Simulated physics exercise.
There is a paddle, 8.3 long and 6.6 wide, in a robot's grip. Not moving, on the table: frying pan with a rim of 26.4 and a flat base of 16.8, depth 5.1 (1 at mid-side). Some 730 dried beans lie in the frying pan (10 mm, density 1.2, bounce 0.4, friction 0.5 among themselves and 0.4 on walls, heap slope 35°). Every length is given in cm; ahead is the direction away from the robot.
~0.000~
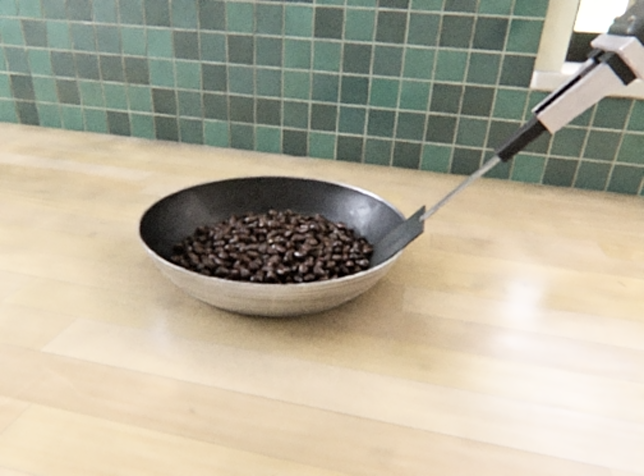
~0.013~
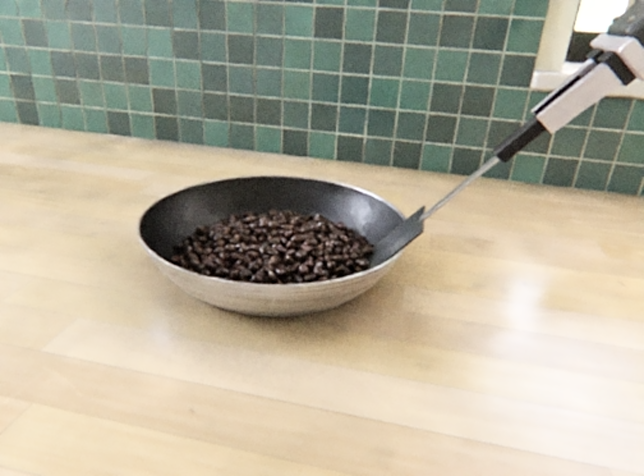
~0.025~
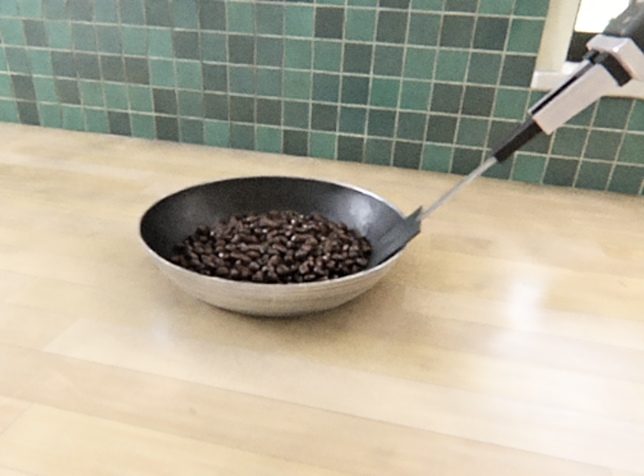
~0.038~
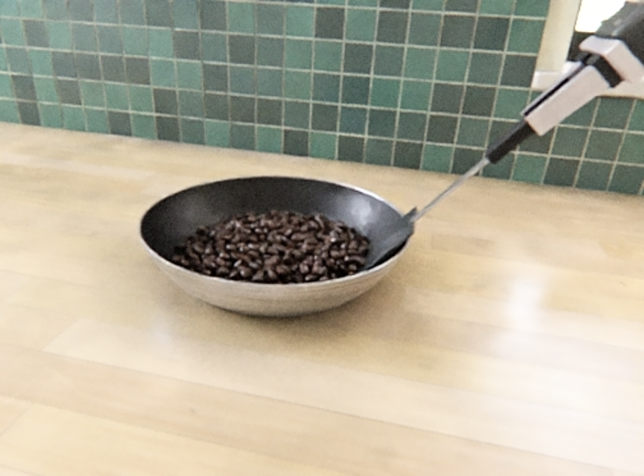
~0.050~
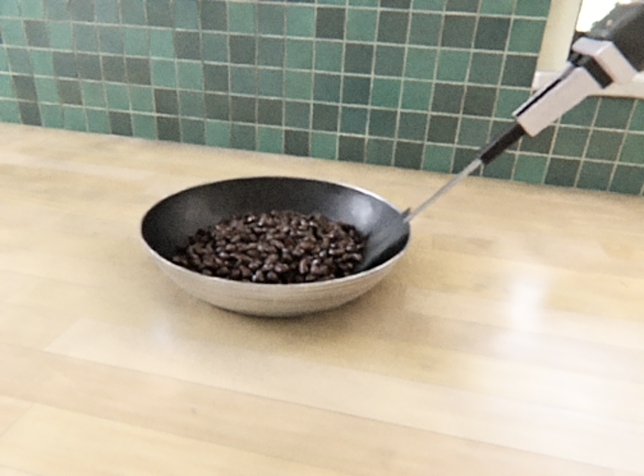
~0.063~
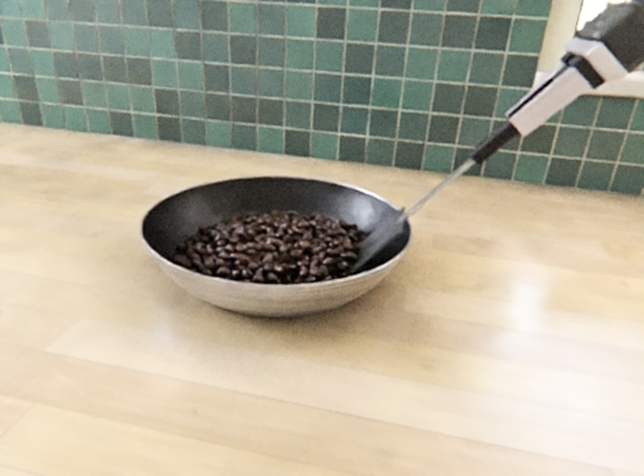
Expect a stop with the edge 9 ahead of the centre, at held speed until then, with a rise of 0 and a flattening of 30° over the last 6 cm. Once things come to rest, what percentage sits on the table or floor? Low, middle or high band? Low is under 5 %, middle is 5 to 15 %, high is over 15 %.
Low band.
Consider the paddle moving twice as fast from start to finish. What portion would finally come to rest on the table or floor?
I'd reckon close to 5 per cent.
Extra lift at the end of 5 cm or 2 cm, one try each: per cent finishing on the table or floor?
First try around 5 percent, second try around 0 percent.
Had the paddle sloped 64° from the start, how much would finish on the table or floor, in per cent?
In that case, around 5 percent would end up on the table or floor.
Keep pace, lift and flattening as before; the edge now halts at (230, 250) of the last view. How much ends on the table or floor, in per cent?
My guess is roughly 0 percent.
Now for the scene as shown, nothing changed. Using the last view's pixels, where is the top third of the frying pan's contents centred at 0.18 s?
(253, 238).
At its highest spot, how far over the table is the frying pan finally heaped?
6.5 cm.
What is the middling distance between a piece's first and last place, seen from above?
I'd put it at close to 3 centimetres.
By 0.18 s, sloping 50°, highest piece 4 above the table; 727 in the frying pan.
By 0.29 s, sloping 40°, highest piece 5 above the table; 727 in the frying pan.
By 0.54 s, sloping 20°, highest piece 6 above the table; 712 in the frying pan, 15 on the table or floor.
By 1.59 s, sloping 20°, highest piece 6 above the table; 712 in the frying pan, 15 on the table or floor.
Final count, 712 in the frying pan, 15 on the table or floor. That is 2 % on the table or floor.
